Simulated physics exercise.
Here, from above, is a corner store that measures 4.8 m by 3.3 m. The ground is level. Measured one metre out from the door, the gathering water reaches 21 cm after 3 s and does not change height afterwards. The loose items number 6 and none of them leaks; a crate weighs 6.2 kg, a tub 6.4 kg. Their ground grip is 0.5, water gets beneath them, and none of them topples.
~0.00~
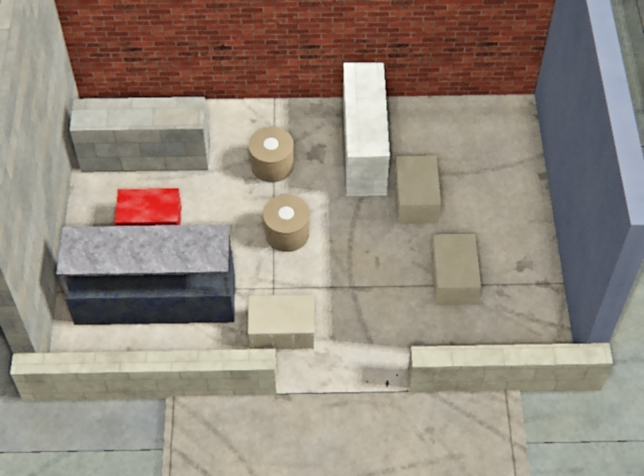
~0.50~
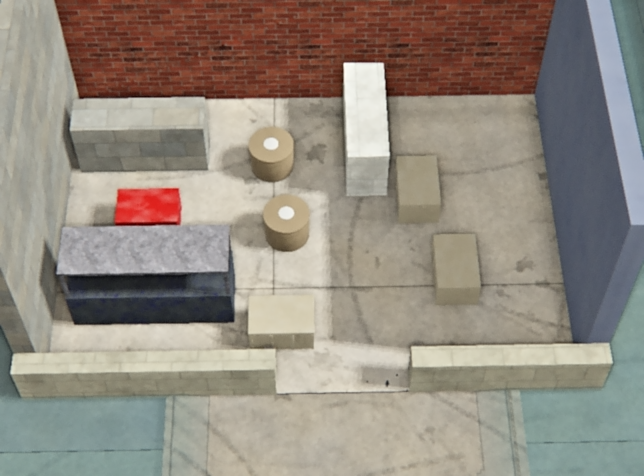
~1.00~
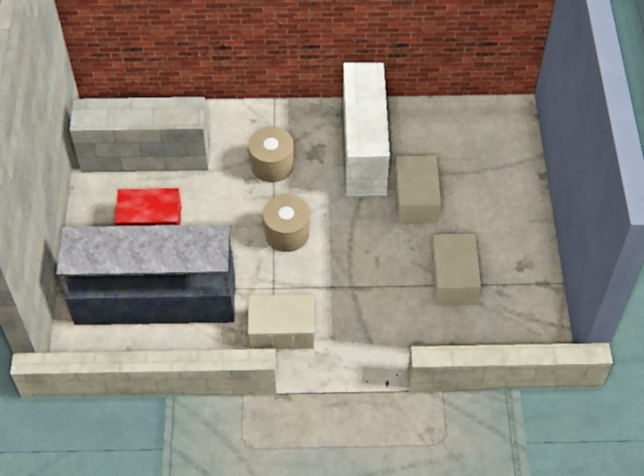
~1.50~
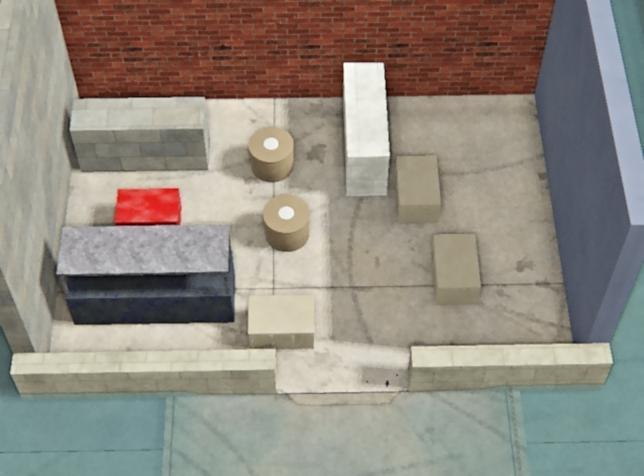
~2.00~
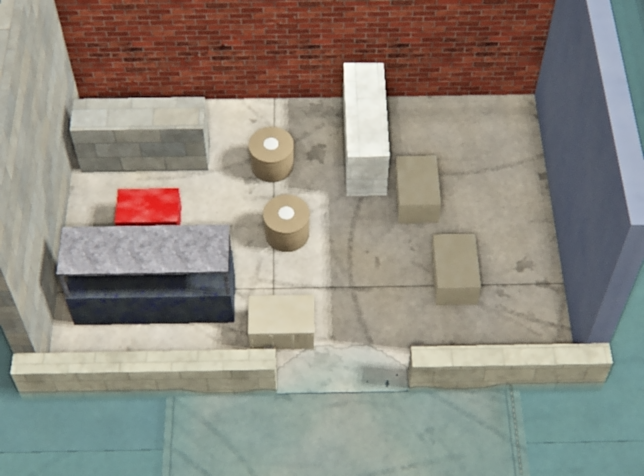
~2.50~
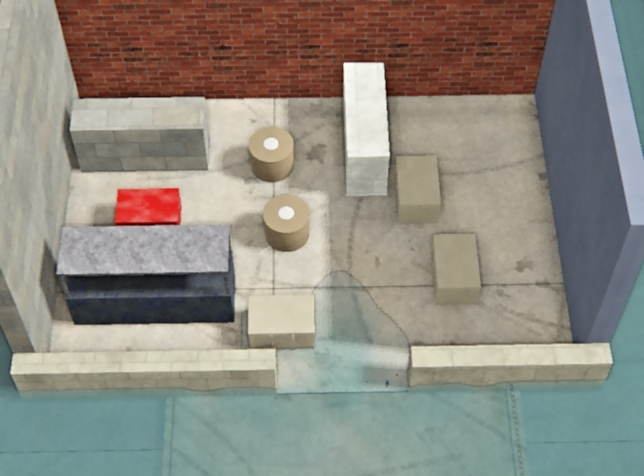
A bluish-green sheet of water spreads over the paving outside a small walled store, seen from high above with its brick wall at the back. Inside, a red block and a dark, grey-topped counter sit left, two tan drums and a tall white unit near the middle, beige boxes right. The water covers the path, then enters the front doorway in a rounded tongue, while objects and camera stay still.
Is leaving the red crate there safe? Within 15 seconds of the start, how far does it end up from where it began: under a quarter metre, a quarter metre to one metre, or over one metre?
Looks like it will shift a fair bit.
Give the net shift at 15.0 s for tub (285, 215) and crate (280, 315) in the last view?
First 200 cm, then 200 cm.
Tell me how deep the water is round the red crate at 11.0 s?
9 cm or so.
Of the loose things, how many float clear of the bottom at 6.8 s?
That would be 4 of them.
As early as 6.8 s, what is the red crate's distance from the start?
It has shifted about 5 cm.
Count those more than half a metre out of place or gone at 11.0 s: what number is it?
I get 5.
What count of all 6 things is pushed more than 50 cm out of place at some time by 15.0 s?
The count comes to 6.
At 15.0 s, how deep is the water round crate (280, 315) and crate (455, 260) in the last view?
I'd put it at 15 cm and 10 cm respectively.
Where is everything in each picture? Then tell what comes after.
The red crate at (147, 205), on the bottom; water covers 0.0 m2; 0 of 6 have shifted, in the first picture.
The red crate at (147, 205), on the bottom; 0.0 m2 under water; 0 of 6 have shifted, in the second picture.
The red crate at (147, 205) rests on the ground; water covers 0.0 m2; 0 of 6 have shifted, in the third picture.
The red crate at (147, 205), on the bottom; water covers 0.0 m2; 0 of 6 have shifted, in the fourth picture.
The red crate at (147, 205) rests on the ground; 0.2 m2 under water; 0 of 6 have shifted, in the fifth picture.
The red crate at (147, 205), on the bottom; 0.8 m2 under water; 0 of 6 have shifted, in the sixth picture.
After 3.5 s the red crate is near (147, 205), 0.0 m from its start, aground; 0 afloat.
After 6.8 s the red crate is near (143, 207), 0.0 m from its start, aground; 4 afloat.
After 11.0 s the red crate is near (116, 231), 0.4 m from its start, afloat; 6 afloat.
After 15.0 s the red crate is near (119, 228), 0.4 m from its start, afloat; 6 afloat.
